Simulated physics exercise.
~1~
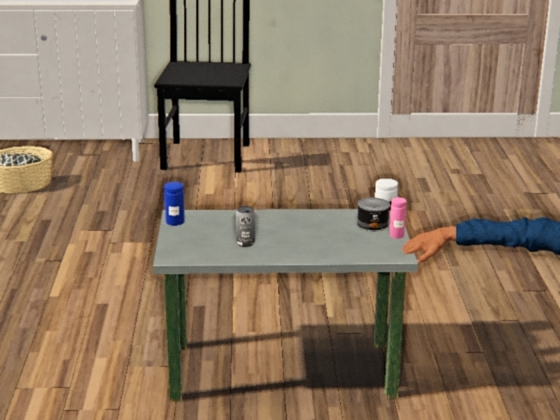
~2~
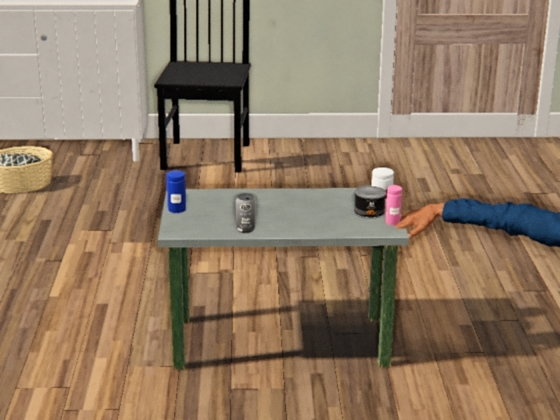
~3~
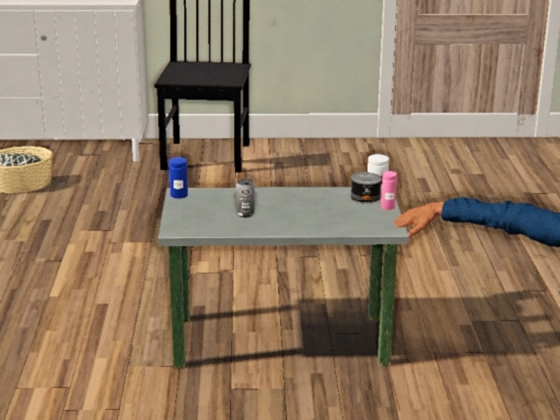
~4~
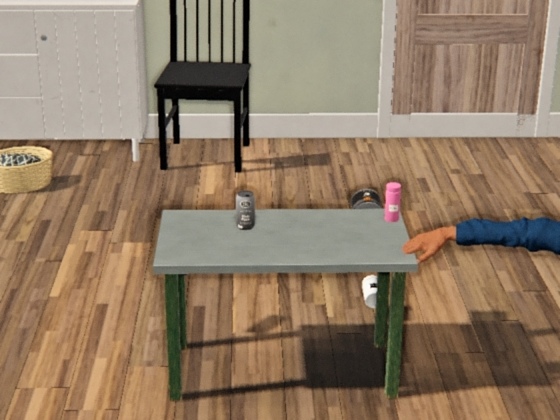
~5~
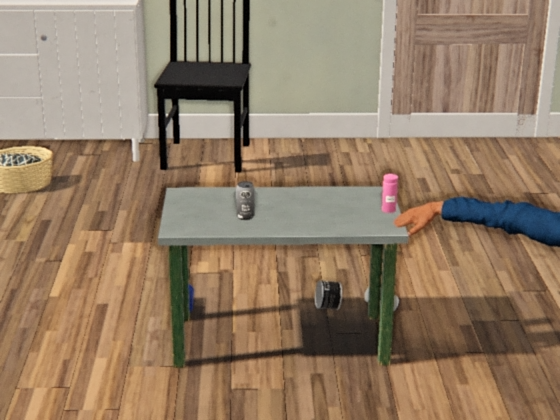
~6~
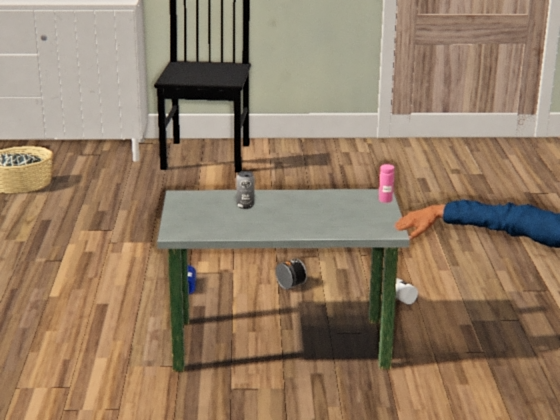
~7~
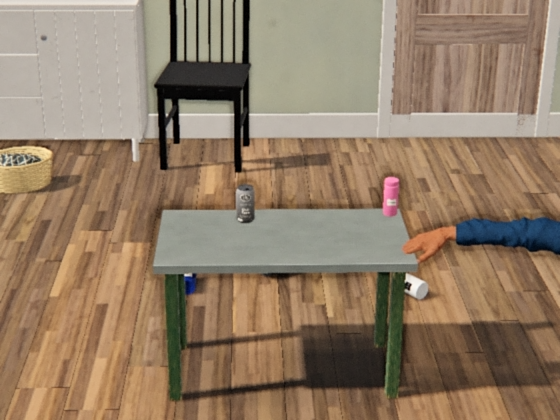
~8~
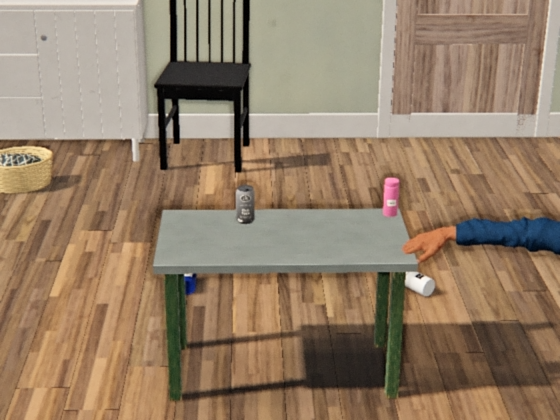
The table jerks back and forth beside a hand, and three of its five containers fall off.
